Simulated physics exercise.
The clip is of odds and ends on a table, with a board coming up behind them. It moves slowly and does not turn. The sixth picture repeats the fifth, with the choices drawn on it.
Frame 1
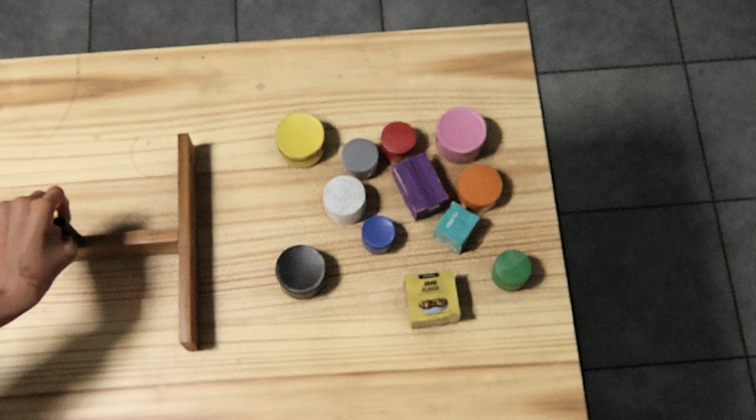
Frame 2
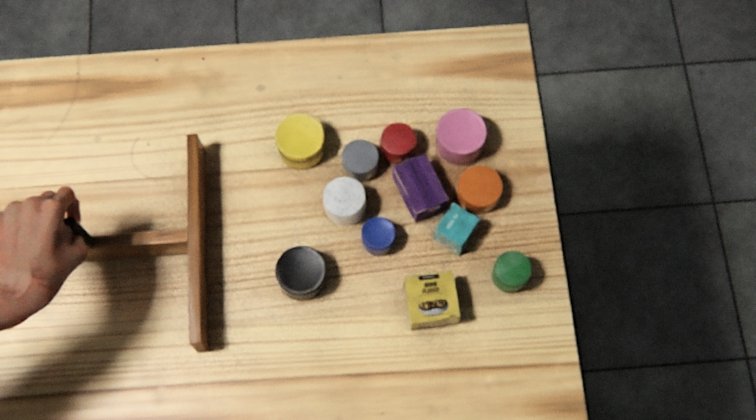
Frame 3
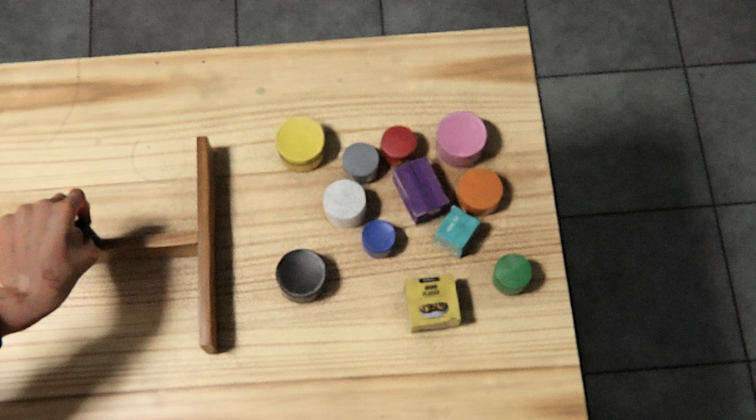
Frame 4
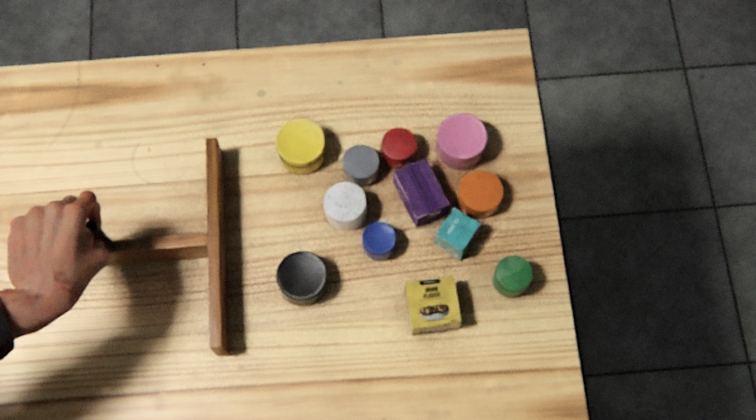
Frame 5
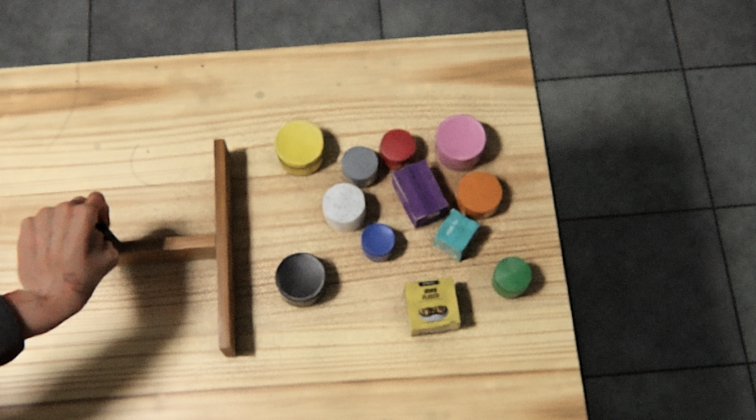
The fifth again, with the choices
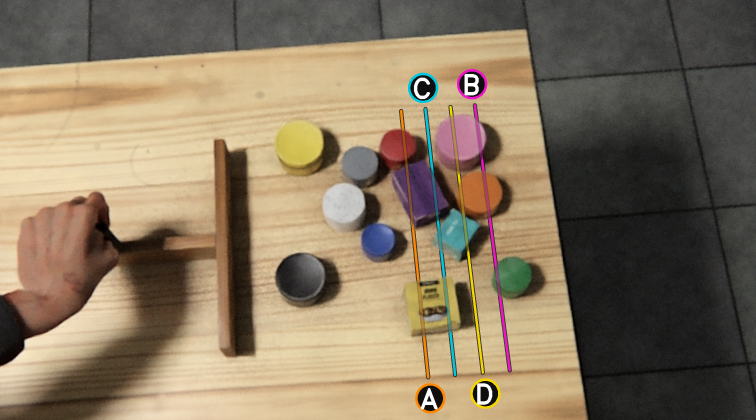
On a wooden table, a hand slowly slid a wooden board on a handle a short way right, toward a cluster of colourful round pots and small boxes, which stayed where they were, still untouched.
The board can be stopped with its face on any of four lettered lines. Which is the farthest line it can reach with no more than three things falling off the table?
At B, and not beyond.
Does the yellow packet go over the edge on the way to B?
By then, no.
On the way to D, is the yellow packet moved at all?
Yes.
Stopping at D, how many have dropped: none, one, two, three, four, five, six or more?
One.
On the marked copy, A at (414, 237); B at (491, 231); C at (440, 235); D at (466, 233).
Following B. Soon after the start, board (318, 231); yellow jar (344, 144); grey pot (375, 173).
Later, board (415, 224); orange pot (517, 190); pink jar (495, 142).
In the end, board (490, 218); orange pot over the edge; green tin (567, 283); one fallen.
As for the rest, A is within the limit but short; C is within the limit but short; D is within the limit but short.
